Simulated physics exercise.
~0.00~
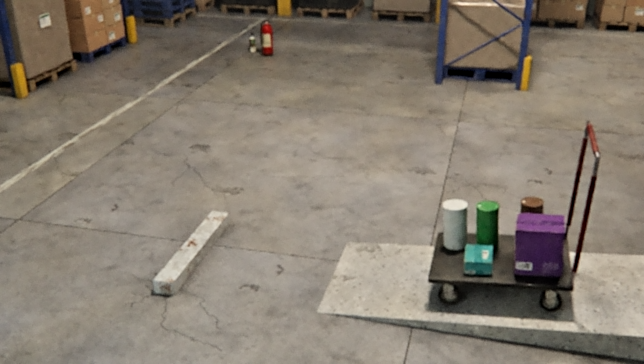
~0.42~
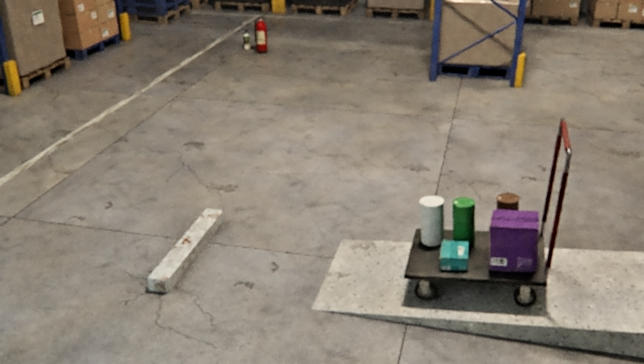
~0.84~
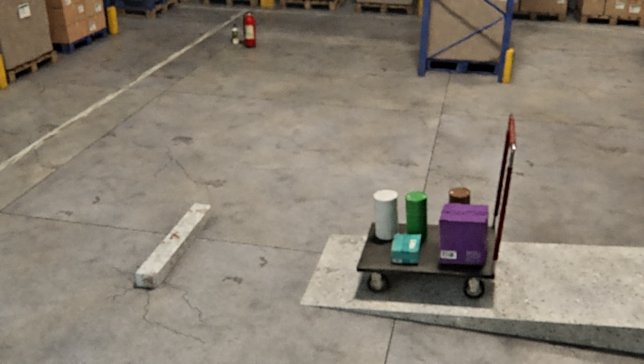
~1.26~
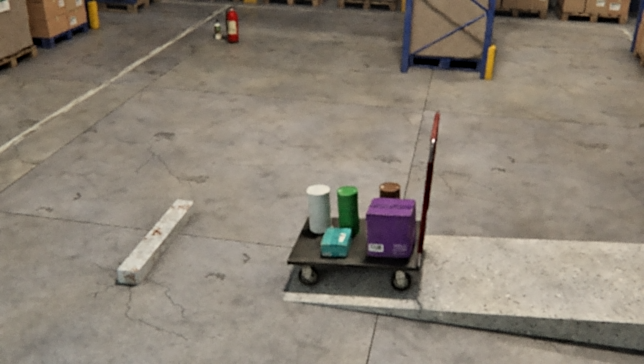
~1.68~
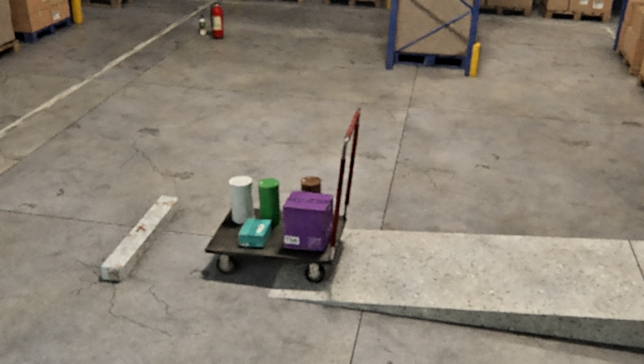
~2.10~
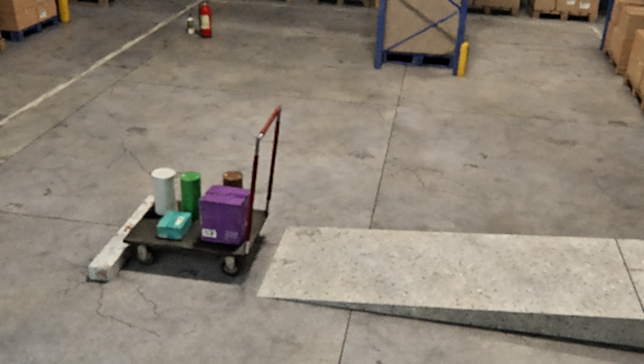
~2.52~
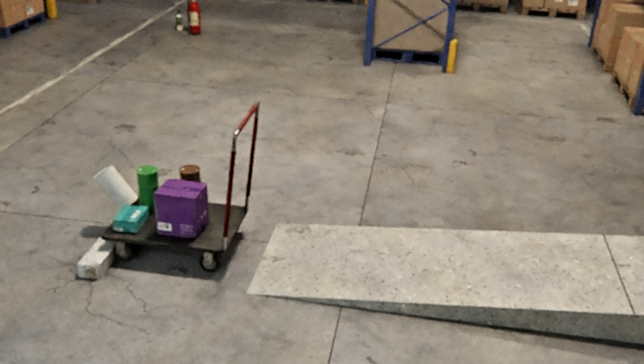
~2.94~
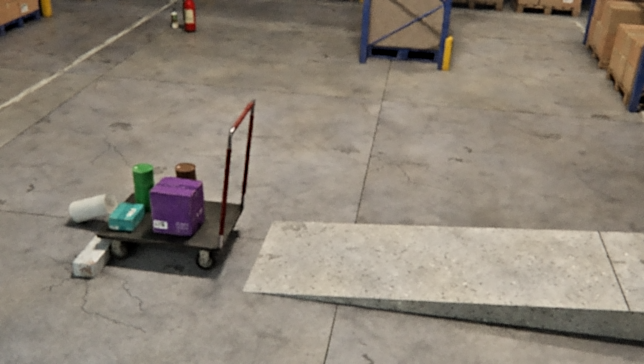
A loaded trolley rolls left down a ramp, meets a kerb, and its white canister topples.
